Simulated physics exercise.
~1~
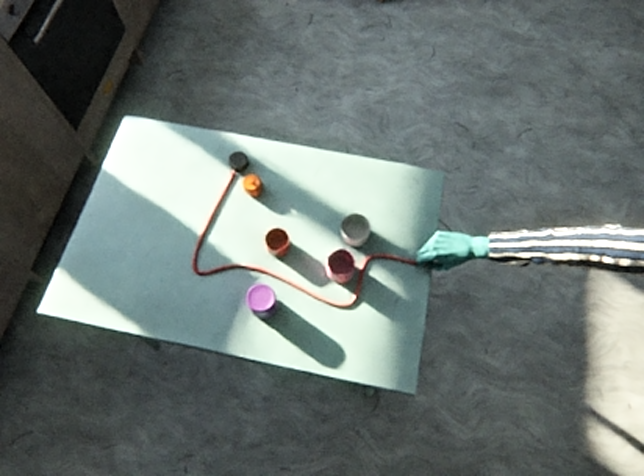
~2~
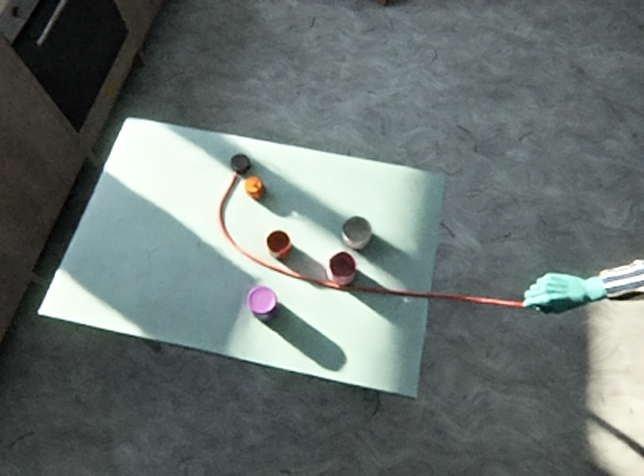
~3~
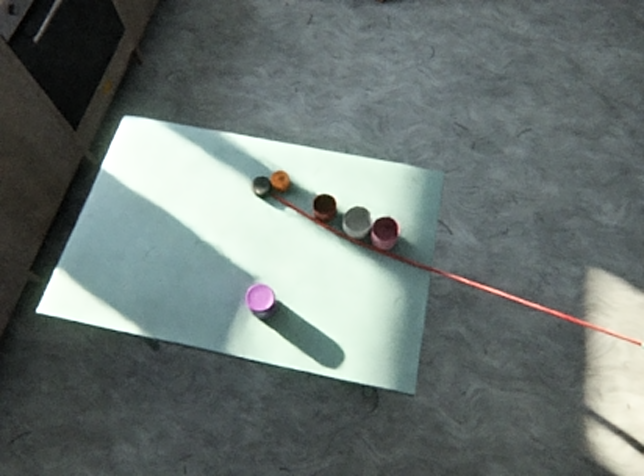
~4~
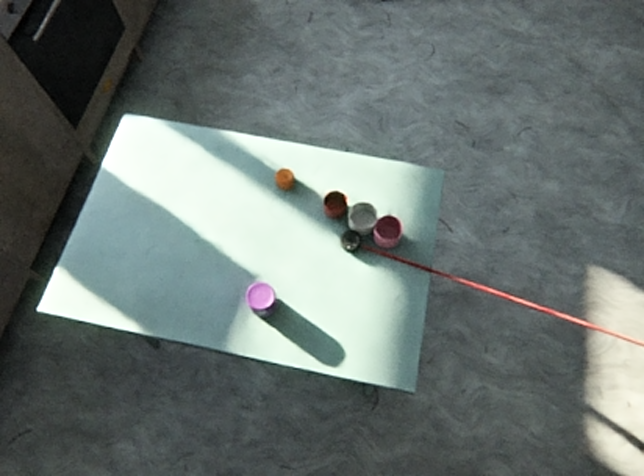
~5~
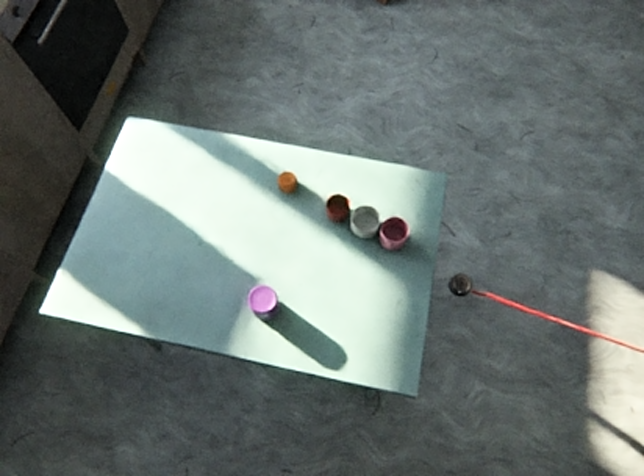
Black puck on a red cord being pulled right by a gloved hand, shifting four small pots before sliding off the pale top.
